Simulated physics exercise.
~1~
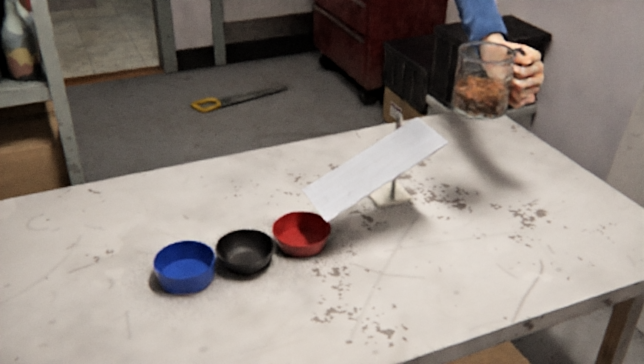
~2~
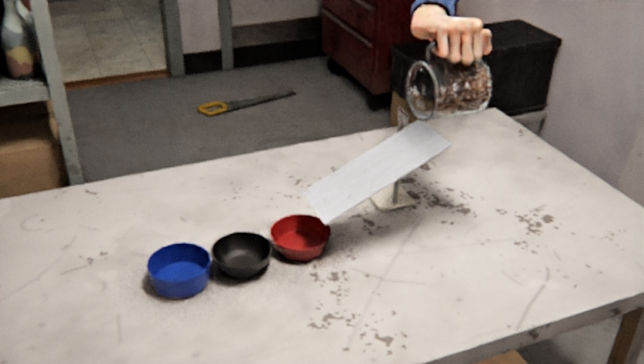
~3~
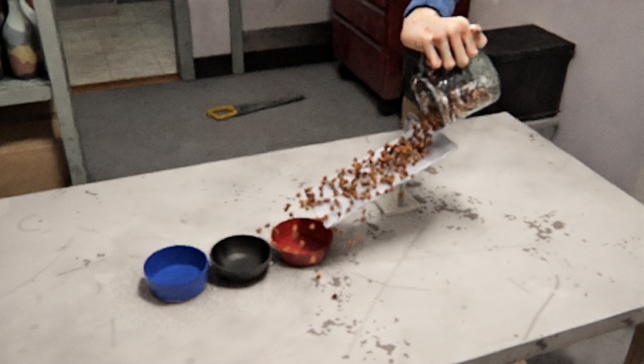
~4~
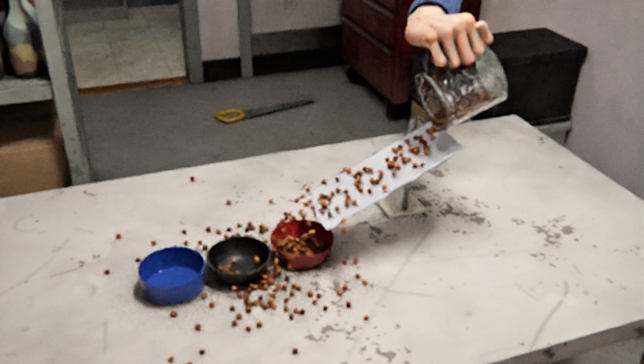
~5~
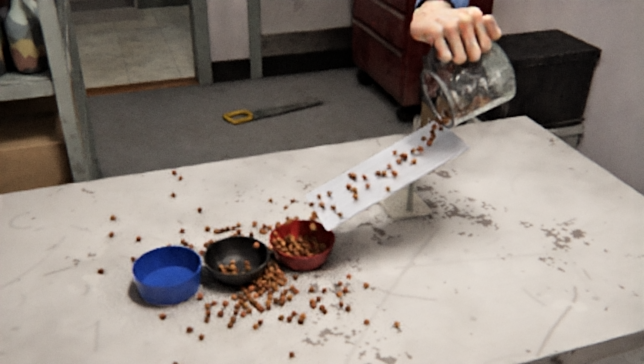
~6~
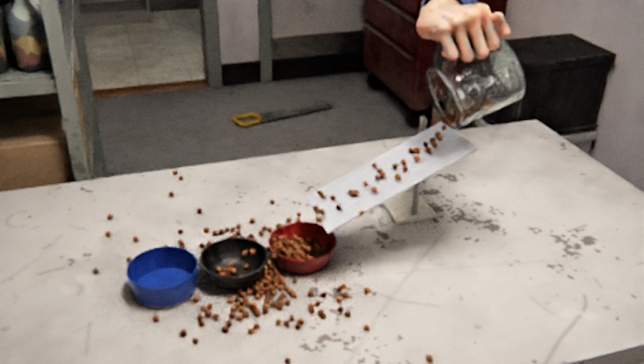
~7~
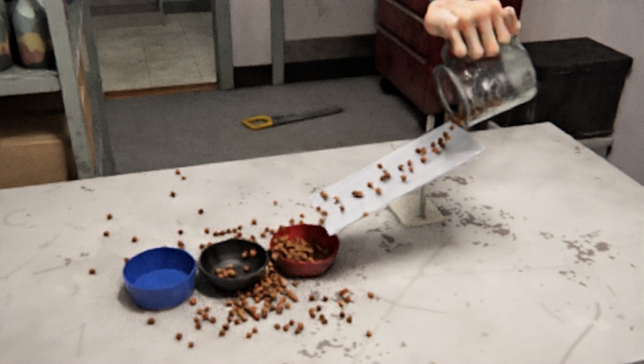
Small brown balls pouring from a hand-tilted glass jug down a white chute, some filling a red bowl, many scattering across the table.
